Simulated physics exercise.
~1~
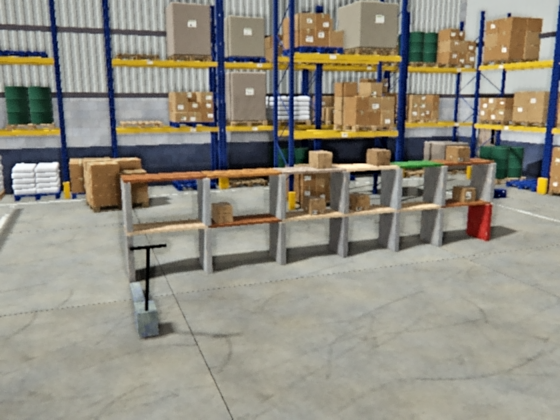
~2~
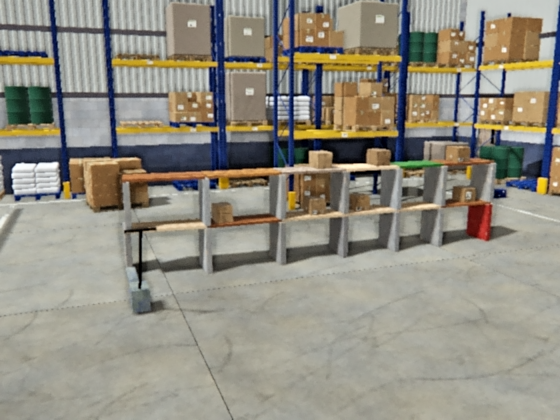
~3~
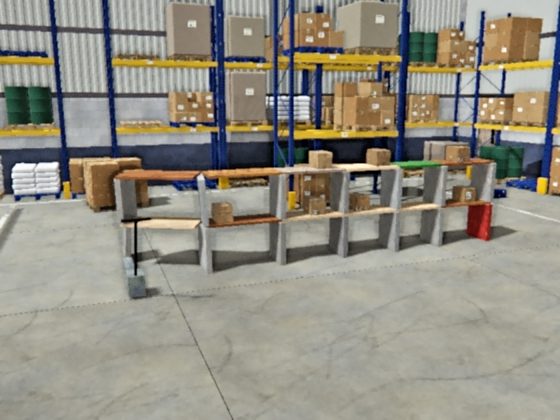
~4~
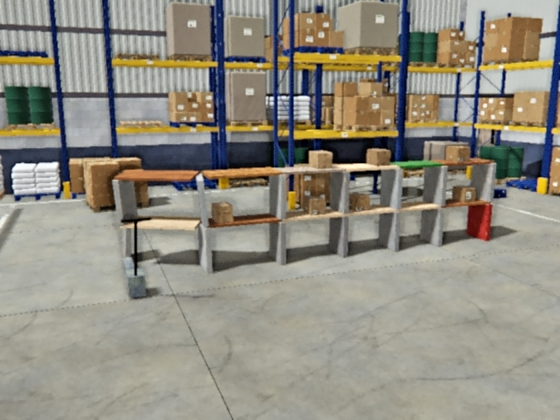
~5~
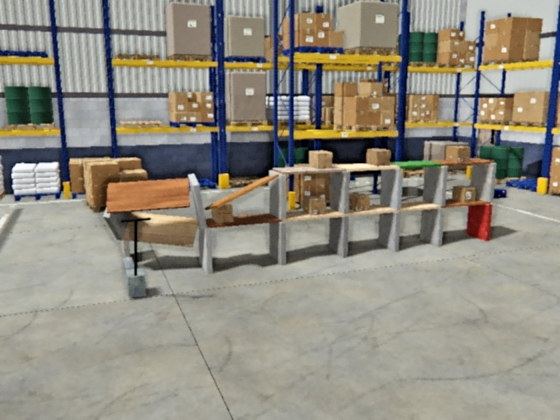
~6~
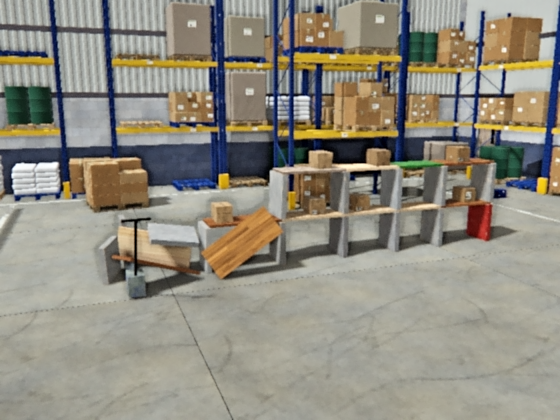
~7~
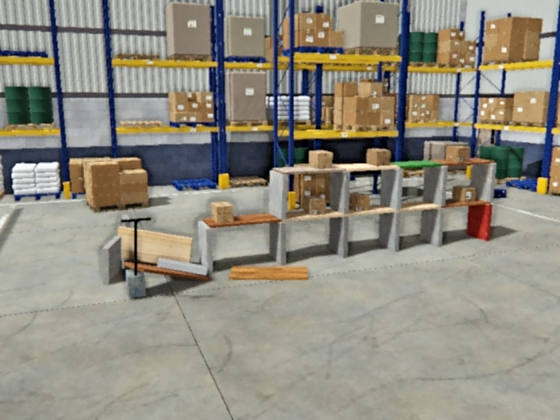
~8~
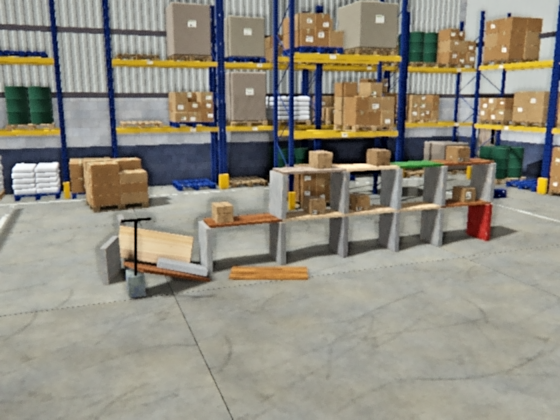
A long two-tier row of boards and gray uprights holding cartons stood in a warehouse as a floor jack pushed in at its left end; that end then sagged and collapsed into a heap, while the rest stayed standing.
